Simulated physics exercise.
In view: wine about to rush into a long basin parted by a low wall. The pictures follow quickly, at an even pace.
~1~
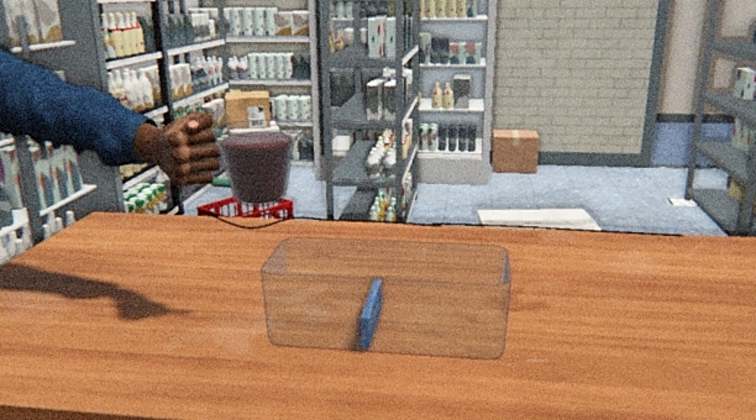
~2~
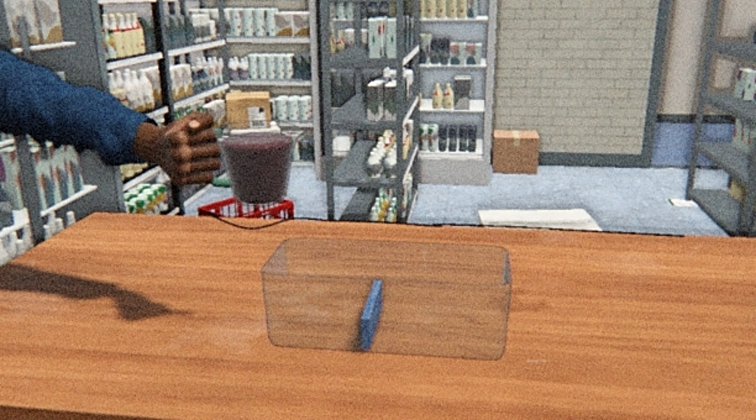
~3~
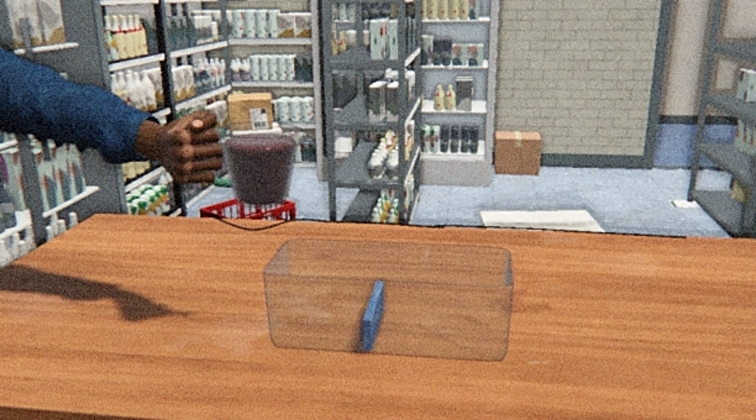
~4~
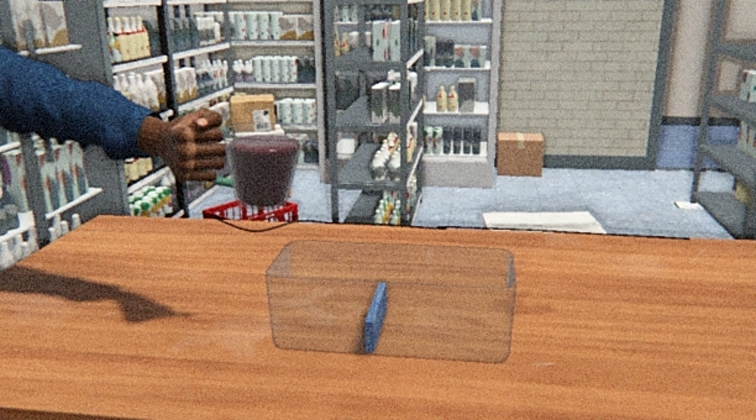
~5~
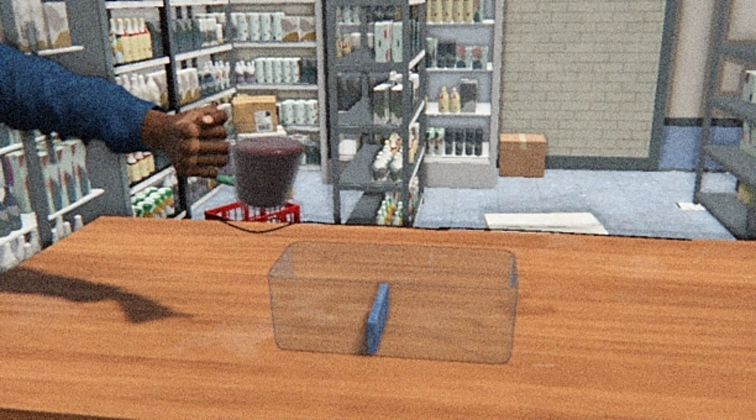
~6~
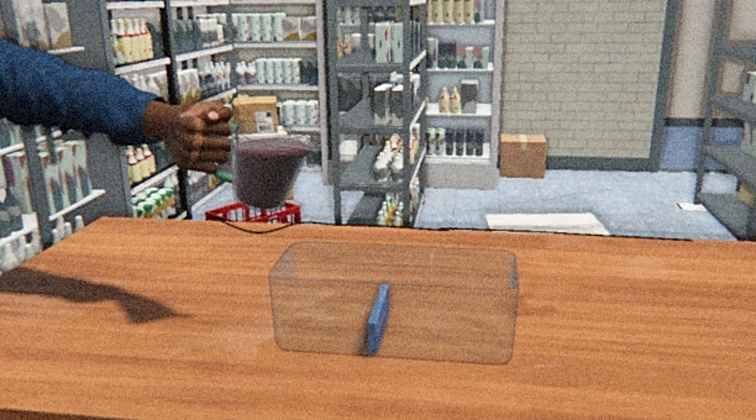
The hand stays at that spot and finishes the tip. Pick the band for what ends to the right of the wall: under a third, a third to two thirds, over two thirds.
It comes to not even a third.
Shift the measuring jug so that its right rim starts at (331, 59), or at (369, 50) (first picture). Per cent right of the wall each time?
In turn 85 and 90 in a hundred.
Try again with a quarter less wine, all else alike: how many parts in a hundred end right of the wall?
It comes to 5 per cent or so.
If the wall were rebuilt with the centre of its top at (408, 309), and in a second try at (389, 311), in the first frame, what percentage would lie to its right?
First some 10, then 10 per cent.
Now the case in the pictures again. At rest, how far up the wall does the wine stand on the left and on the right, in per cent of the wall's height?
Some 50 per cent left and 0 right.
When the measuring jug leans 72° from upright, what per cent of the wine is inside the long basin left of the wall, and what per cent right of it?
Some 15 per cent left and 0 right.
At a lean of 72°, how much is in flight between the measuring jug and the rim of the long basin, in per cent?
Roughly 25 in a hundred.
A moment on, the measuring jug is tipped part way and 61 per cent is still to pour, 14 is left of the wall and 1 right of it.
Next, the measuring jug is tipped right over and 8 per cent is still to pour, 77 is left of the wall and 4 right of it.
Then the measuring jug is tipped right over and 0 per cent is still to pour, 92 is left of the wall and 6 right of it.
Later the measuring jug is tipped right over and 0 per cent is still to pour, 92 is left of the wall and 6 right of it.
Finally, 92 per cent lies left of the wall, 6 right of it and 2 outside.
